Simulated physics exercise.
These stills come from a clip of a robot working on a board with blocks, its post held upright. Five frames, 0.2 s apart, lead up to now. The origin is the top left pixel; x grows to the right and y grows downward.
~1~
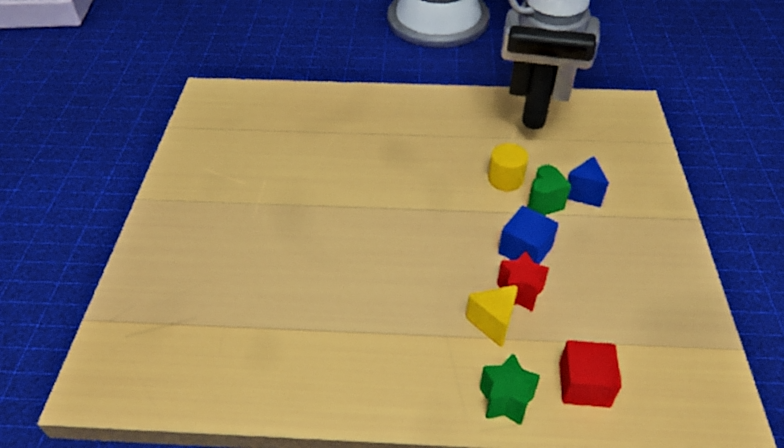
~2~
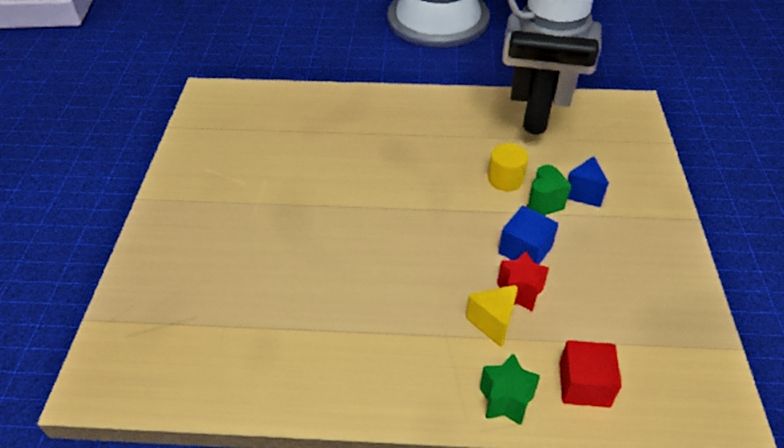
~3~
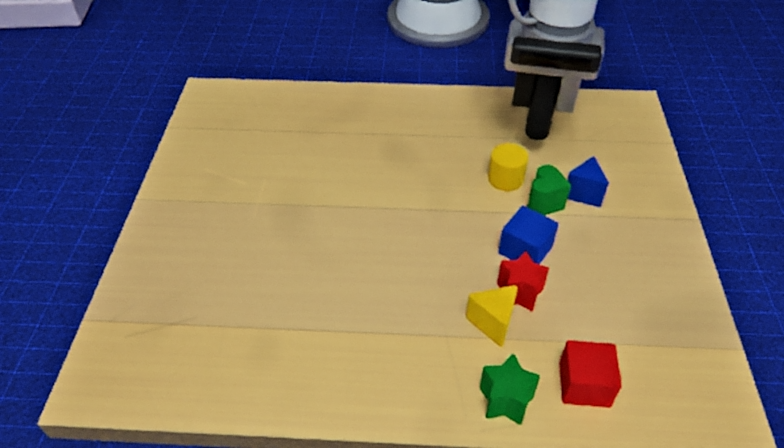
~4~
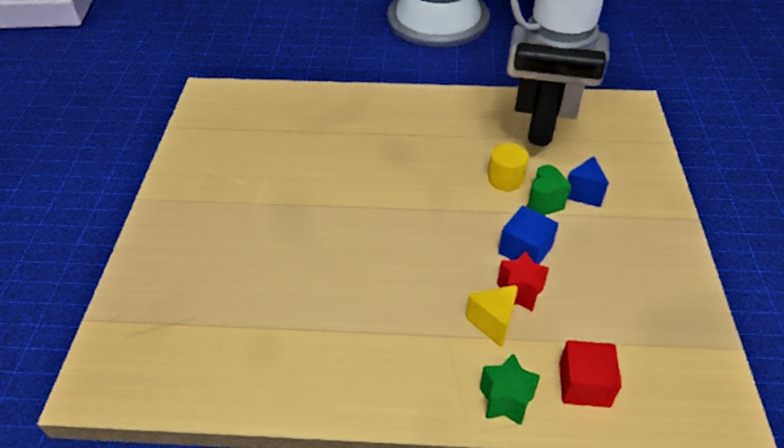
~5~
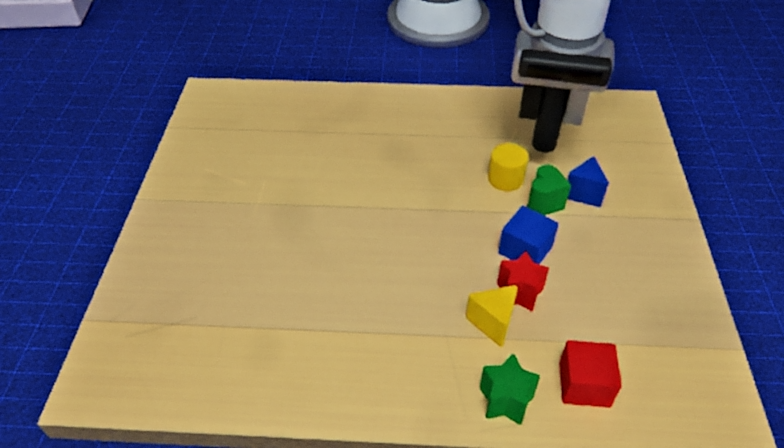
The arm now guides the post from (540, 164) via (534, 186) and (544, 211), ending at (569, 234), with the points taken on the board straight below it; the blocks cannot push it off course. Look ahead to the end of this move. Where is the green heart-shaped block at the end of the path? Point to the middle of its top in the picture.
The middle of its top is at (588, 238).
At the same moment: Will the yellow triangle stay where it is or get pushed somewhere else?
By then it is still where it was.
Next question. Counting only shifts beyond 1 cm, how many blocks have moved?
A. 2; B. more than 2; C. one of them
The one that fits is C, one of them.
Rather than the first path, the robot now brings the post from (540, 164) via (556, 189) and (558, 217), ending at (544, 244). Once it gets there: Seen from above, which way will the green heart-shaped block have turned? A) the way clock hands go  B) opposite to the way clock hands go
Answer: A.
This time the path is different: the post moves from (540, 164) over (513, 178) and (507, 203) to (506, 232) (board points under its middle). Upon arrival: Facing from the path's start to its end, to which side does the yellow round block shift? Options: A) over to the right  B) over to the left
The correct letter is A.
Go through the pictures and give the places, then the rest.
Post tip at (533, 123); block tops, yellow triangle at (497, 301); yellow round block at (510, 155); blue four-sided block at (531, 226); green heart-shaped block at (550, 179); blue triangle at (591, 170), in the first picture.
Post at (535, 128); blocks unchanged, in the second picture.
Post at (537, 134); blocks unchanged, in the third picture.
Post at (540, 139); blocks unchanged, in the fourth picture.
Post at (544, 146); yellow triangle at (497, 301); yellow round block at (510, 155); blue four-sided block at (531, 226); green heart-shaped block at (550, 179); blue triangle at (591, 170), in the fifth picture.
On the path given first. One third of the way, post at (538, 169); yellow round block at (508, 158); green heart-shaped block at (552, 187).
Two thirds of the way, post at (548, 194); yellow round block at (508, 158); blue four-sided block at (532, 229), turned 15° clockwise; green heart-shaped block at (567, 212), turned 15° anticlockwise.
At the end, post at (574, 217); yellow triangle in place; yellow round block at (508, 158); blue four-sided block at (532, 230), turned 20° clockwise; green heart-shaped block at (588, 238); blue triangle in place.
